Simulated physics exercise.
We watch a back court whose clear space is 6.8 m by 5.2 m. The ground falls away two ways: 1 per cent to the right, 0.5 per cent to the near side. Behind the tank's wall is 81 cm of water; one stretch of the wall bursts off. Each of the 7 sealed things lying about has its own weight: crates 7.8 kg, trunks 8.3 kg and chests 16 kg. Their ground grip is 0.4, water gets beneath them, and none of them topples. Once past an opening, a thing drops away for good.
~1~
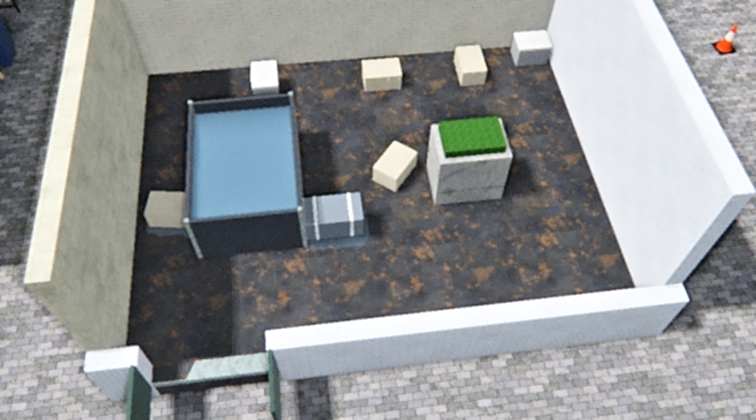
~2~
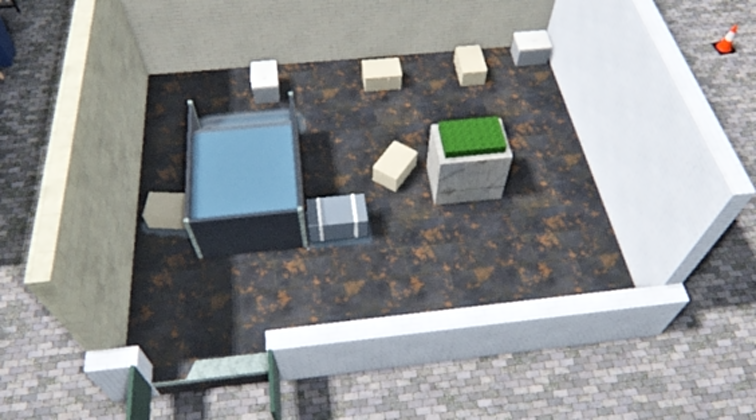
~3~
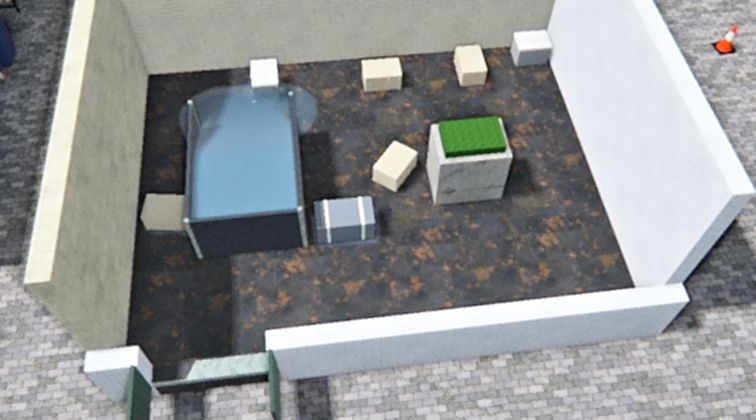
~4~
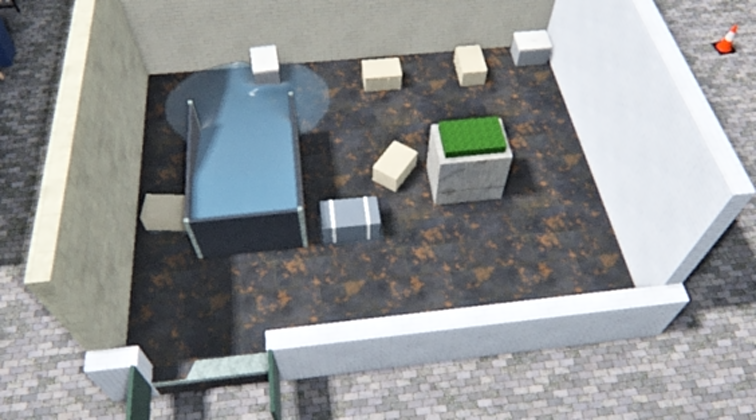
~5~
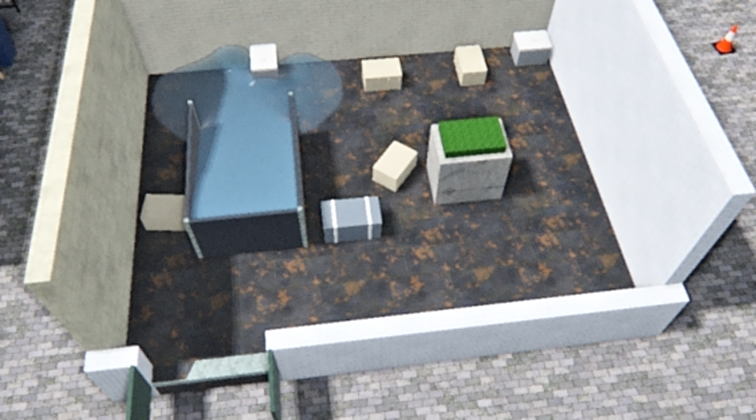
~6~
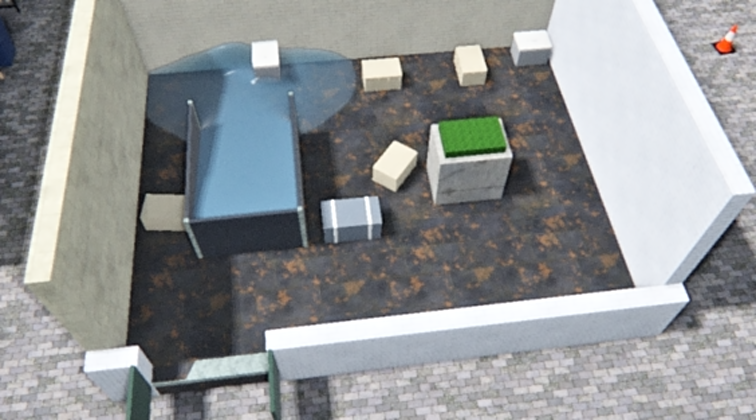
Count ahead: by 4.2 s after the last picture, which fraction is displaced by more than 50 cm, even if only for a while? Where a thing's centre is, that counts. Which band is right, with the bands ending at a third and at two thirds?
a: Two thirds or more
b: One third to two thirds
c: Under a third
(a) Two thirds or more.
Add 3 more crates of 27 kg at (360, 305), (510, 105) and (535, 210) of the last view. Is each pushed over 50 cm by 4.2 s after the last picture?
In that order: Less, past it, under.
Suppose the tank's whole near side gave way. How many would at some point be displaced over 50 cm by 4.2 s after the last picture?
In that case the number is 1.
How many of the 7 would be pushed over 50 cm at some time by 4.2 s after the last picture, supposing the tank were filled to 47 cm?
5.
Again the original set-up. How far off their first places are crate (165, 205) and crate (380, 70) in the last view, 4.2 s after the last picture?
One after the other: Washed out, then 250 cm.
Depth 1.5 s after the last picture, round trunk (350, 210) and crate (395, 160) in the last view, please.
I'd estimate 0 cm for the first and 0 cm for the second.
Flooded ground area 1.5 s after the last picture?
Roughly 15 m2.
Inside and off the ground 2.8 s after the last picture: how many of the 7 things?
4 of them.
Then, 0.4 s after the last picture 0 of 7 are over 50 cm from their spots; 1 afloat.
Then, 1.5 s after the last picture 3 of 7 are over 50 cm from their spots; 2 afloat.
Then, 2.8 s after the last picture 5 of 7 are over 50 cm from their spots; 4 afloat.
Then, 4.2 s after the last picture 5 of 7 are over 50 cm from their spots, and 5 have been at some point; 3 afloat.
